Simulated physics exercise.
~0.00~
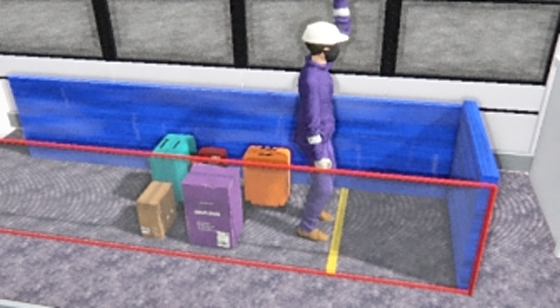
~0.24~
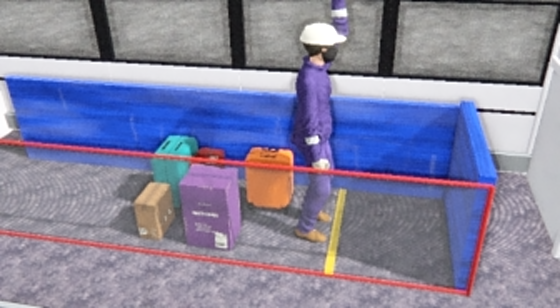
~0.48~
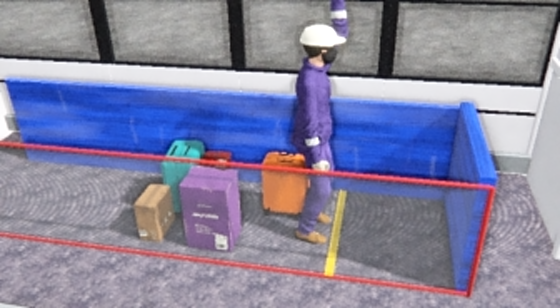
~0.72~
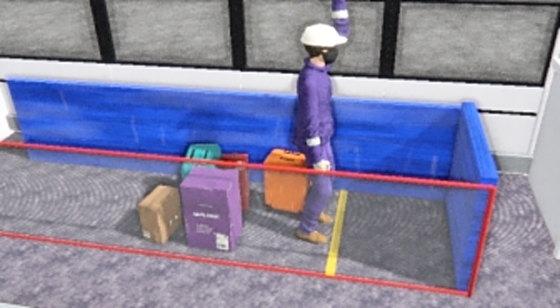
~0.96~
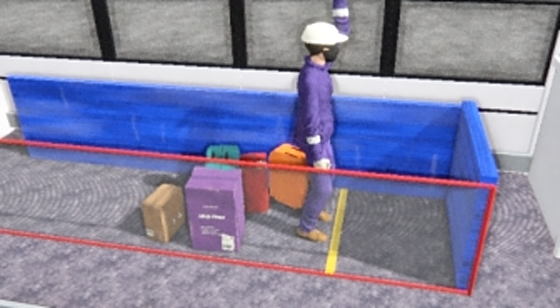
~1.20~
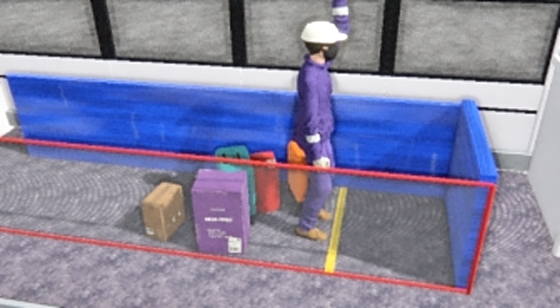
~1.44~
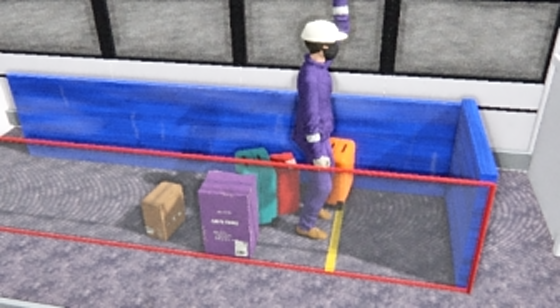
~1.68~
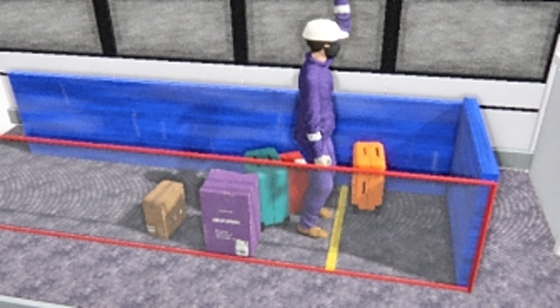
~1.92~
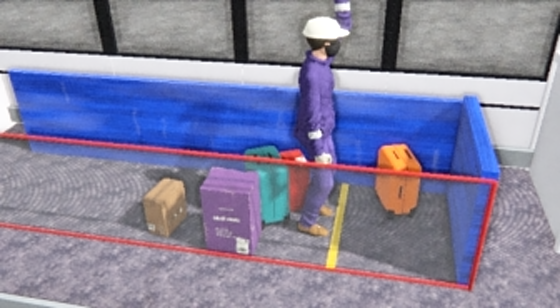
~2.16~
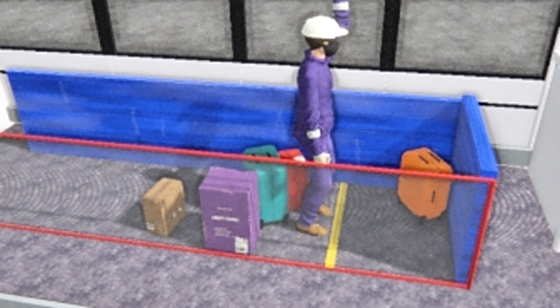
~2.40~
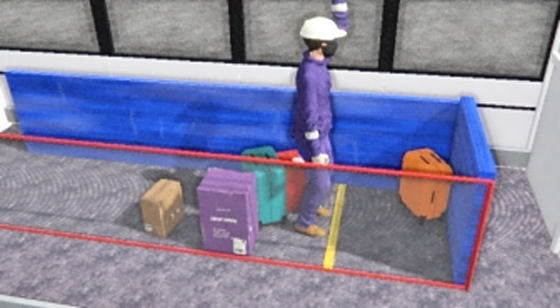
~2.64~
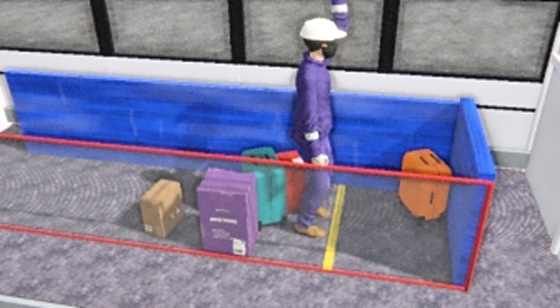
A passenger in purple and a white helmet stood holding a rail while the luggage around them slid right, the orange case crossing the yellow line and stopping near the blue end wall, and the teal, red, purple and brown pieces stopping short.
